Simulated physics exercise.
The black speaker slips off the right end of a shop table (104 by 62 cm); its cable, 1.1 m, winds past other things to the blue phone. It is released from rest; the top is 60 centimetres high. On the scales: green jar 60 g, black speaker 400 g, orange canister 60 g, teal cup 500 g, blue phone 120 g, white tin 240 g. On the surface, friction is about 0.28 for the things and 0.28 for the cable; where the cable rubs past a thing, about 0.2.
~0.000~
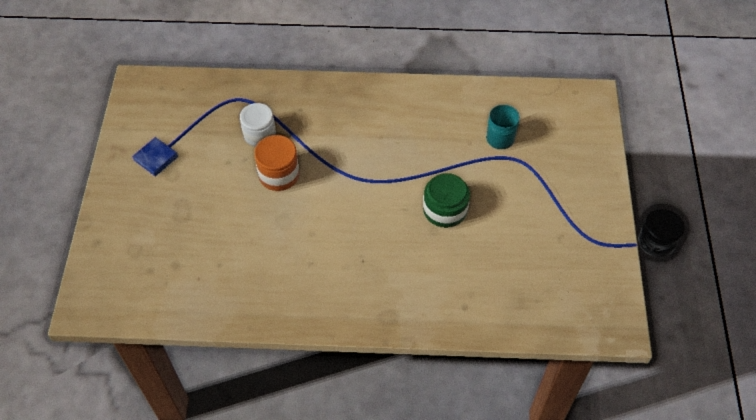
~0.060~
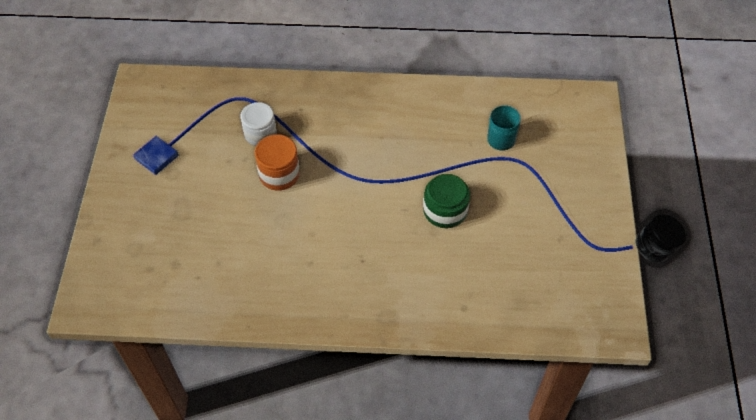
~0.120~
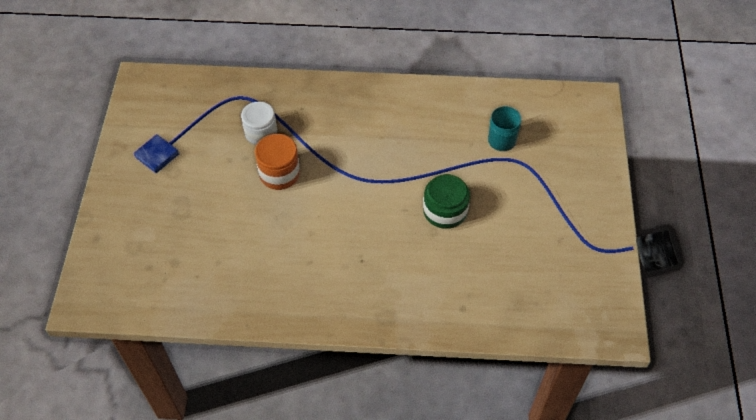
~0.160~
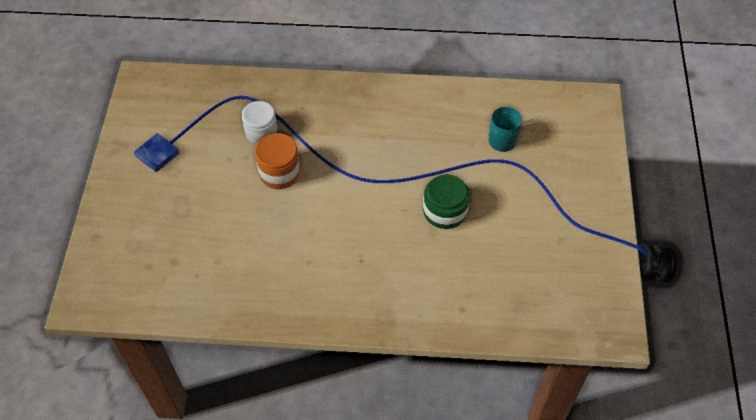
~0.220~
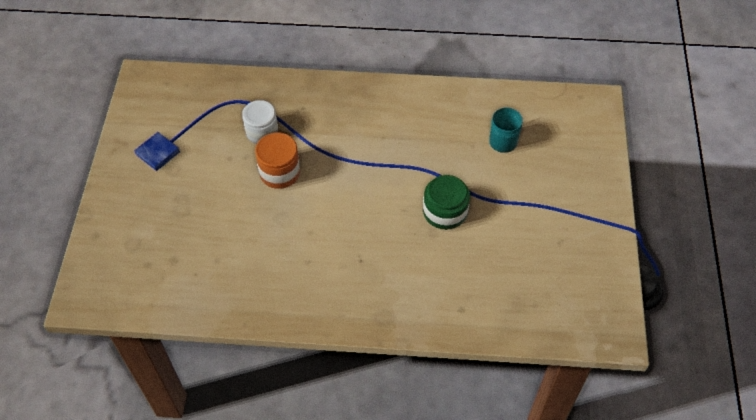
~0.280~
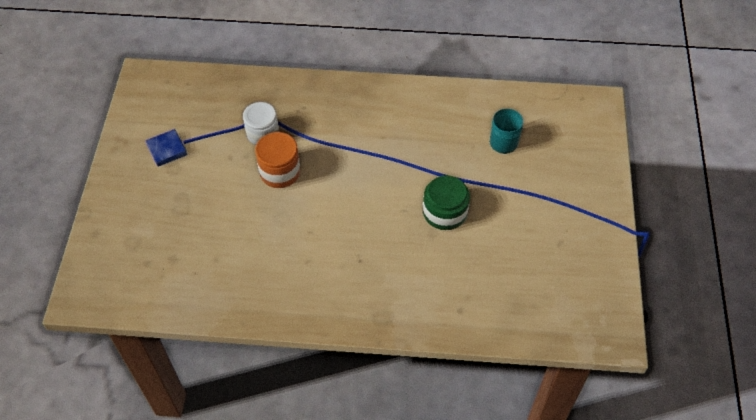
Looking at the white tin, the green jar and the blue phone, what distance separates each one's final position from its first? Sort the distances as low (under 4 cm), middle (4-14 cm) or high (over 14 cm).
Distances: White tin middle; green jar low; blue phone high.
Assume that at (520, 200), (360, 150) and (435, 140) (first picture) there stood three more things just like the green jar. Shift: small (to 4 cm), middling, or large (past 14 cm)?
Result, in order: Medium / major / medium.
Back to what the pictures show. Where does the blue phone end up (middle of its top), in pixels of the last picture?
Rest point, last frame: Approx. (611, 100).
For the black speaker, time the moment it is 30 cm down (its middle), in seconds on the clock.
That is: 0.32 s.
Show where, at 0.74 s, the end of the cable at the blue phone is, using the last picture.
Around (537, 104).
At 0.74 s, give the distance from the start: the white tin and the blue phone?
White tin: 8 cm; blue phone: 80 cm.
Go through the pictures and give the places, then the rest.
The first picture shows shows, white tin (256, 115); green jar (448, 189); blue phone (154, 154); cable runs through (579, 230) (501, 158) (390, 181) (209, 112).
The second picture shows shows, black speaker (665, 230); cable runs through (578, 232) (390, 182) (210, 111).
The third picture shows shows, black speaker (658, 251); cable runs through (578, 234) (390, 182) (211, 110).
The fourth picture shows shows, black speaker (654, 264); cable runs through (589, 231) (390, 181) (212, 109).
The fifth picture shows shows, black speaker (643, 288); cable runs through (638, 234) (410, 167) (213, 109).
The sixth picture shows shows, white tin (260, 114); green jar (447, 191); blue phone (166, 145); cable runs through (568, 205) (340, 147) (239, 128).
By 0.5 s, the cable's tail end at (383, 118); blue phone 43 cm off its start, white tin 8 cm off its start, black speaker over the edge.
By 0.7 s, the cable's tail end at (537, 104); blue phone 79 cm off its start, white tin 8 cm off its start, black speaker over the edge.
By 1.0 s, the cable's tail end at (597, 97); blue phone 91 cm off its start at (612, 93), white tin 8 cm off its start at (263, 146), black speaker over the edge.
By 1.2 s, the cable's tail end at (603, 98); blue phone 92 cm off its start, white tin 8 cm off its start, black speaker over the edge.
By 2.4 s, the cable's tail end at (603, 98); blue phone 92 cm off its start at (611, 100), white tin 8 cm off its start at (263, 146), green jar 0 cm off its start at (447, 191), black speaker over the edge.
